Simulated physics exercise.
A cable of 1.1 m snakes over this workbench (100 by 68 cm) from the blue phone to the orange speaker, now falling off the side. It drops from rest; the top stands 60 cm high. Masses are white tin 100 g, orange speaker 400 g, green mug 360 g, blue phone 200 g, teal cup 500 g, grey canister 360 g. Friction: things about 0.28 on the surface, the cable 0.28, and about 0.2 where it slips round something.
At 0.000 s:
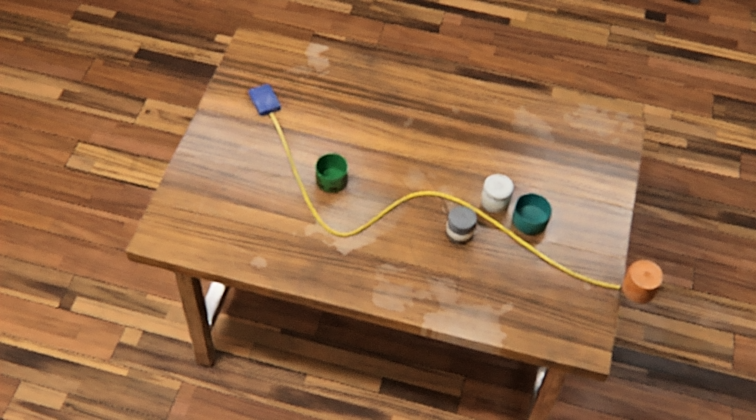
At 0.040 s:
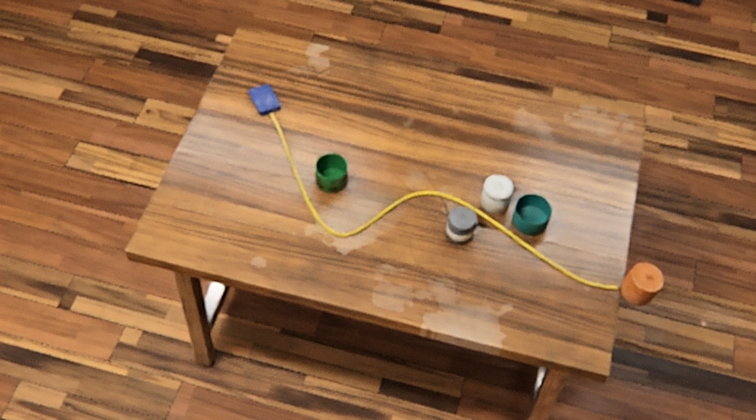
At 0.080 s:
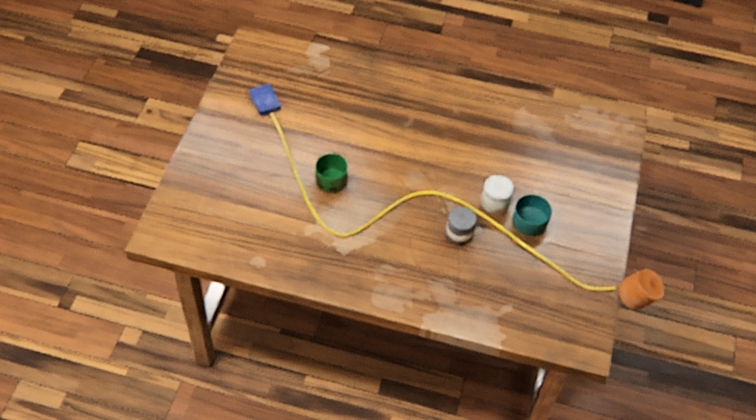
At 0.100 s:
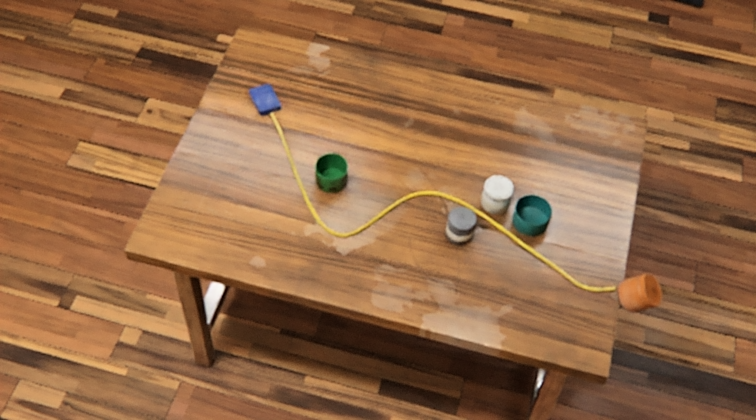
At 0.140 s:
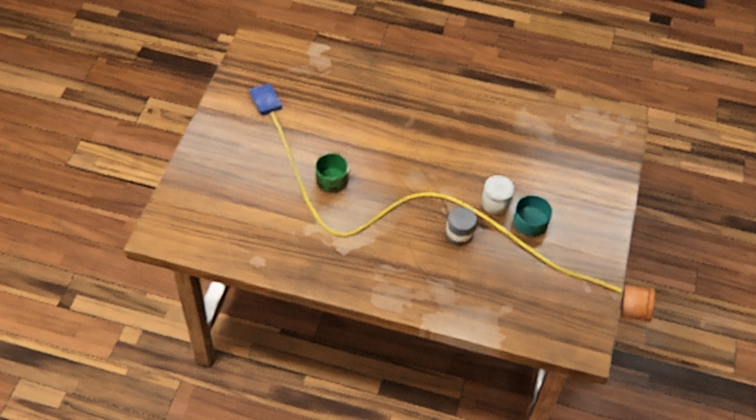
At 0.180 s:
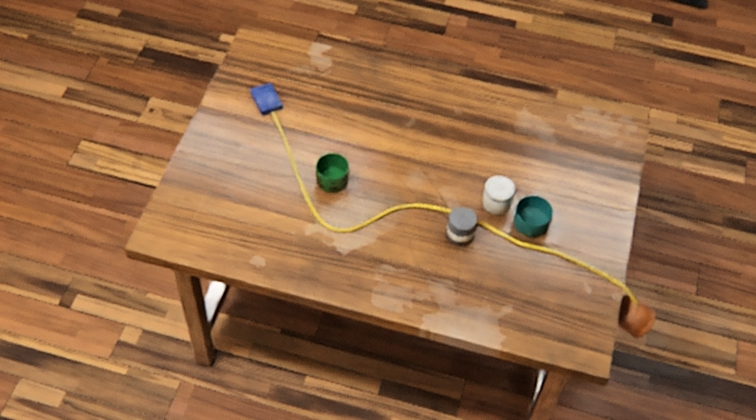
We see a yellow cable winding across a wooden table among several cups and containers, linked to a blue object. At the right edge, the orange object on its other end tilts and drops slightly, and the cable then shifts and straightens.
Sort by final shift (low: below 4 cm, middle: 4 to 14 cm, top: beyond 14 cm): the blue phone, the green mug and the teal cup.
In order: The blue phone travels a long way; the green mug slides into the middle band; the teal cup stays in the low band.
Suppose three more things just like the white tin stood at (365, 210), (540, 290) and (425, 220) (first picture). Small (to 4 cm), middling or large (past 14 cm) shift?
In turn: Large, small, large.
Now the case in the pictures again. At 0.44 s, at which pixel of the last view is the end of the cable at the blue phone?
Near (318, 169).
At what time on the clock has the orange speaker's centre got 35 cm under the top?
That is: 0.44 s.
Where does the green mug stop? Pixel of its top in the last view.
Around (361, 145).
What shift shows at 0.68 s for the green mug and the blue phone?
Green mug 8 cm, blue phone 50 cm.
By 0.4 s, the cable's tail end at (318, 169); blue phone 19 cm off its start, green mug 8 cm off its start, orange speaker over the edge.
By 0.7 s, the cable's tail end at (422, 241); blue phone 48 cm off its start, green mug 8 cm off its start, orange speaker over the edge.
By 0.9 s, the cable's tail end at (465, 261); blue phone 63 cm off its start at (464, 275), green mug 8 cm off its start at (361, 145), orange speaker over the edge.
By 1.2 s, the cable's tail end at (465, 262); blue phone 64 cm off its start, green mug 8 cm off its start, orange speaker over the edge.
By 2.4 s, the cable's tail end at (465, 262); blue phone 64 cm off its start at (468, 275), green mug 8 cm off its start at (361, 145), teal cup 0 cm off its start at (535, 210), orange speaker over the edge.
